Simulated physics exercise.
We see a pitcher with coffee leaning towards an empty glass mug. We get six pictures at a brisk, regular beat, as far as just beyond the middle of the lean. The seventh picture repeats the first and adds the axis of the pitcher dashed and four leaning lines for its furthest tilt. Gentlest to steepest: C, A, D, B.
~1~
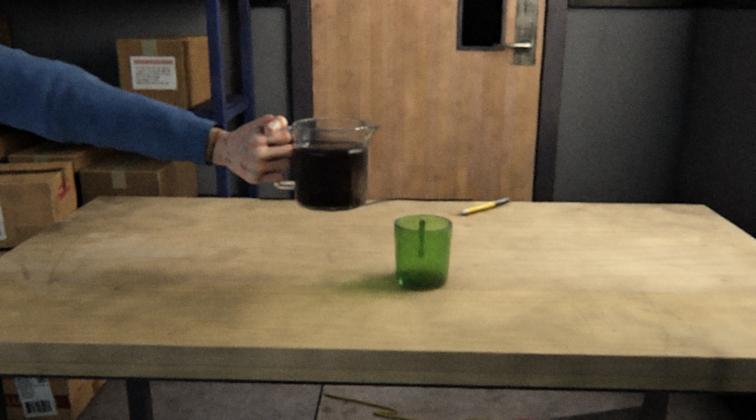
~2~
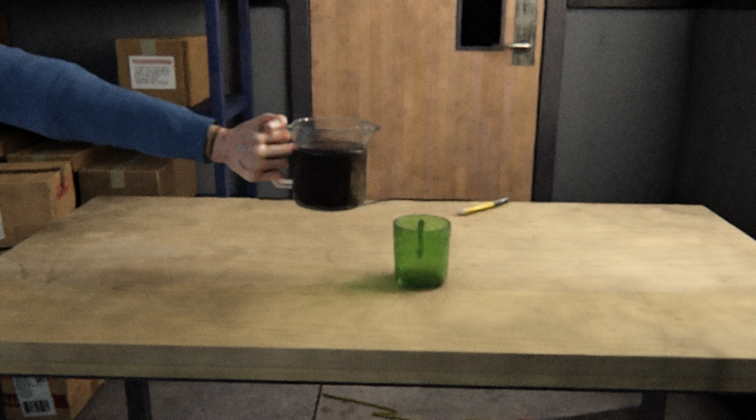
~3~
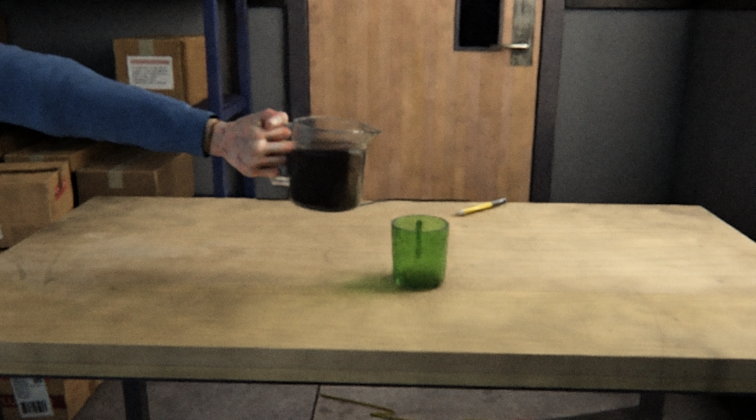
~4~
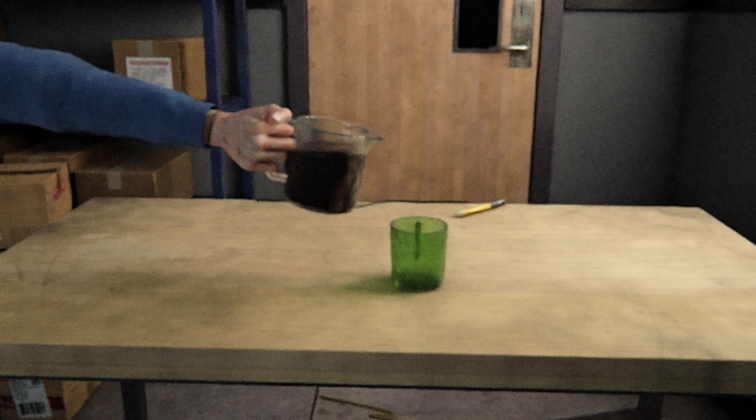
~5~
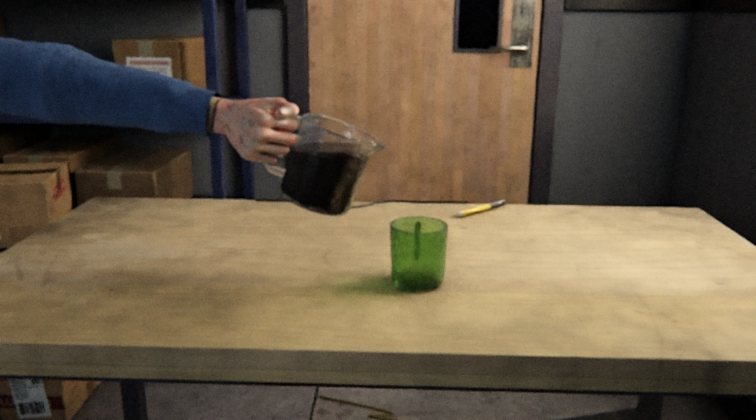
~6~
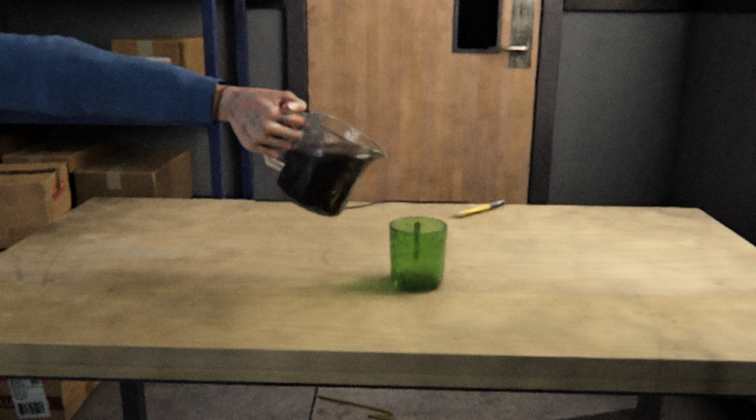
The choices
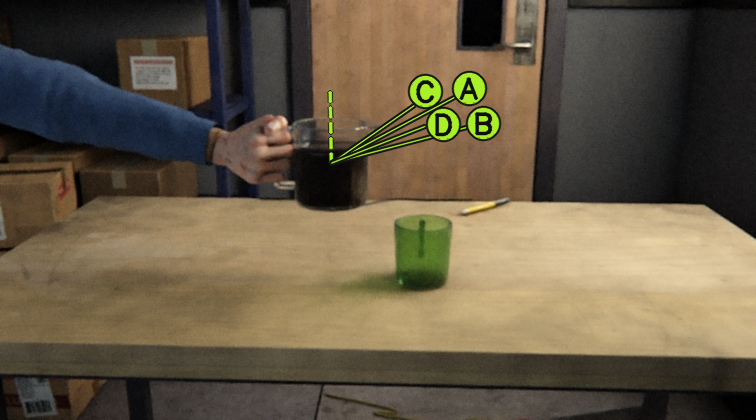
The video shows a hand in a blue sleeve holding a glass pitcher of dark liquid above a wooden table, near an empty green glass. The pitcher stays upright at first, then gradually tilts rightward, with no liquid leaving it.
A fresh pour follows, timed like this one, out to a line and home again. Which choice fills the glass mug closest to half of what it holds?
It is C.
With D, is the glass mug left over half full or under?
Over half.
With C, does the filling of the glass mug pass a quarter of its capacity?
Yes.
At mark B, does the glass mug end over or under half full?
Over half.
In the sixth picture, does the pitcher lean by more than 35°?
No.
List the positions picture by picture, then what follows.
The first picture shows upright, lip at (379, 126); rim of the glass mug round (423, 222); nothing has left yet.
The second picture shows upright, lip at (379, 128); nothing has left yet.
The third picture shows tipped about 5°, lip at (380, 132); nothing has left yet.
The fourth picture shows tipped about 12°, lip at (382, 139); nothing has left yet.
The fifth picture shows tipped about 19°, lip at (385, 146); nothing has left yet.
The sixth picture shows tipped about 27°, lip at (386, 155); nothing has left yet.
On the marked copy, A at (455, 97); B at (466, 127); C at (414, 105); D at (425, 126).
With A, the glass mug ends with about 70 % of what it can hold.
With B, the glass mug is filled to the brim; 8 % of the coffee is spilt.
With C, the glass mug ends with about 50 % of what it can hold.
With D, the glass mug ends with about 90 % of what it can hold.
